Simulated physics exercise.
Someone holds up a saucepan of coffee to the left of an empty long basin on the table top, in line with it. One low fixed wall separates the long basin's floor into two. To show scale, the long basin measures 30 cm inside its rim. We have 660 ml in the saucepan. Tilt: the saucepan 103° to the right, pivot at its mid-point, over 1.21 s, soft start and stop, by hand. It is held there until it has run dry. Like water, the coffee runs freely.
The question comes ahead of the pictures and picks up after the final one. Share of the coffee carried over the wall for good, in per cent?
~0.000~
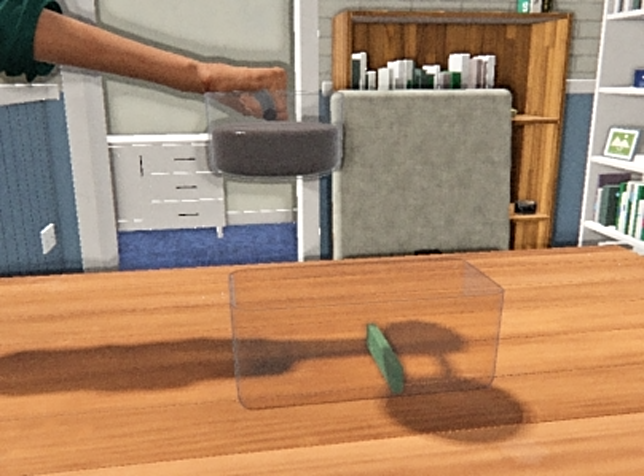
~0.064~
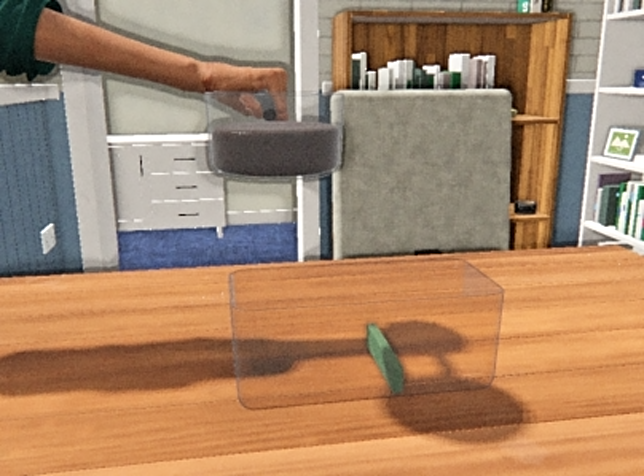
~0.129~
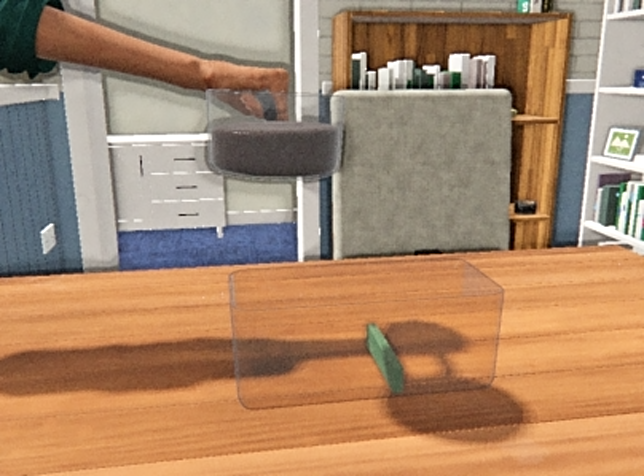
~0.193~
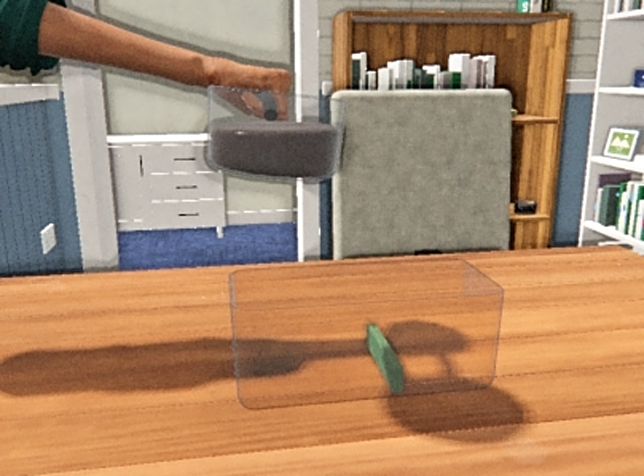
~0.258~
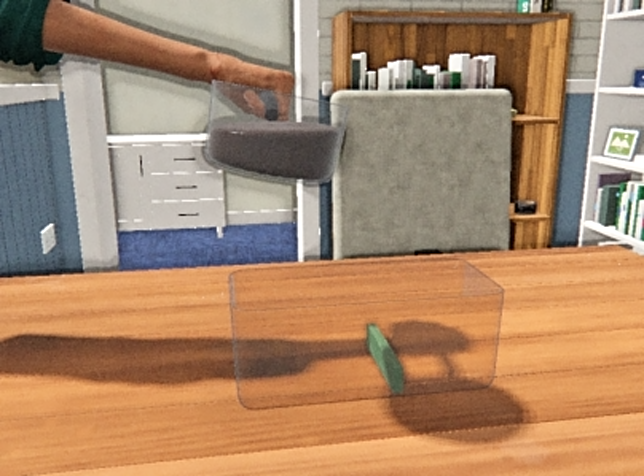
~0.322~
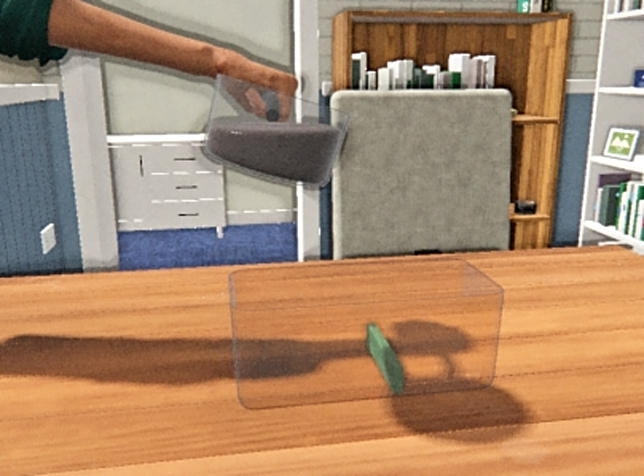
Near 59 per cent.
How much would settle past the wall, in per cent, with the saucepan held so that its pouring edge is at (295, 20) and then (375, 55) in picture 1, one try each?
Respectively 25 and 75 %.
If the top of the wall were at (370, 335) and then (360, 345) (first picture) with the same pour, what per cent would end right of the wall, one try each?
The first gives near 75 per cent and the second near 85 per cent.
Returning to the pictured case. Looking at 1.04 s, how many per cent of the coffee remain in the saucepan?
Around 16 in a hundred is still there.
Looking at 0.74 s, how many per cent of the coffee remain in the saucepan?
Roughly 68 per cent.
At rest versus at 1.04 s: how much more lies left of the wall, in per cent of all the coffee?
About 28 percent, give or take.
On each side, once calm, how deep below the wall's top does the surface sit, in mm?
Left 20 mm, right 6 mm.
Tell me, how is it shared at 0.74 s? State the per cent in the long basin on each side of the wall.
About 2 % left, 2 % right.
After 0.74 s the tilt is 69° and 67 per cent is still to pour, 2 is left of the wall and 2 right of it.
After 1.04 s the tilt is 98° and 16 per cent is still to pour, 13 is left of the wall and 54 right of it.
After 1.36 s the tilt is 103° and 1 per cent is still to pour, 35 is left of the wall and 61 right of it.
After 1.71 s the tilt is 103° and 0 per cent is still to pour, 40 is left of the wall and 59 right of it.
In the end 40 per cent lies left of the wall, 59 right of it and 1 outside.
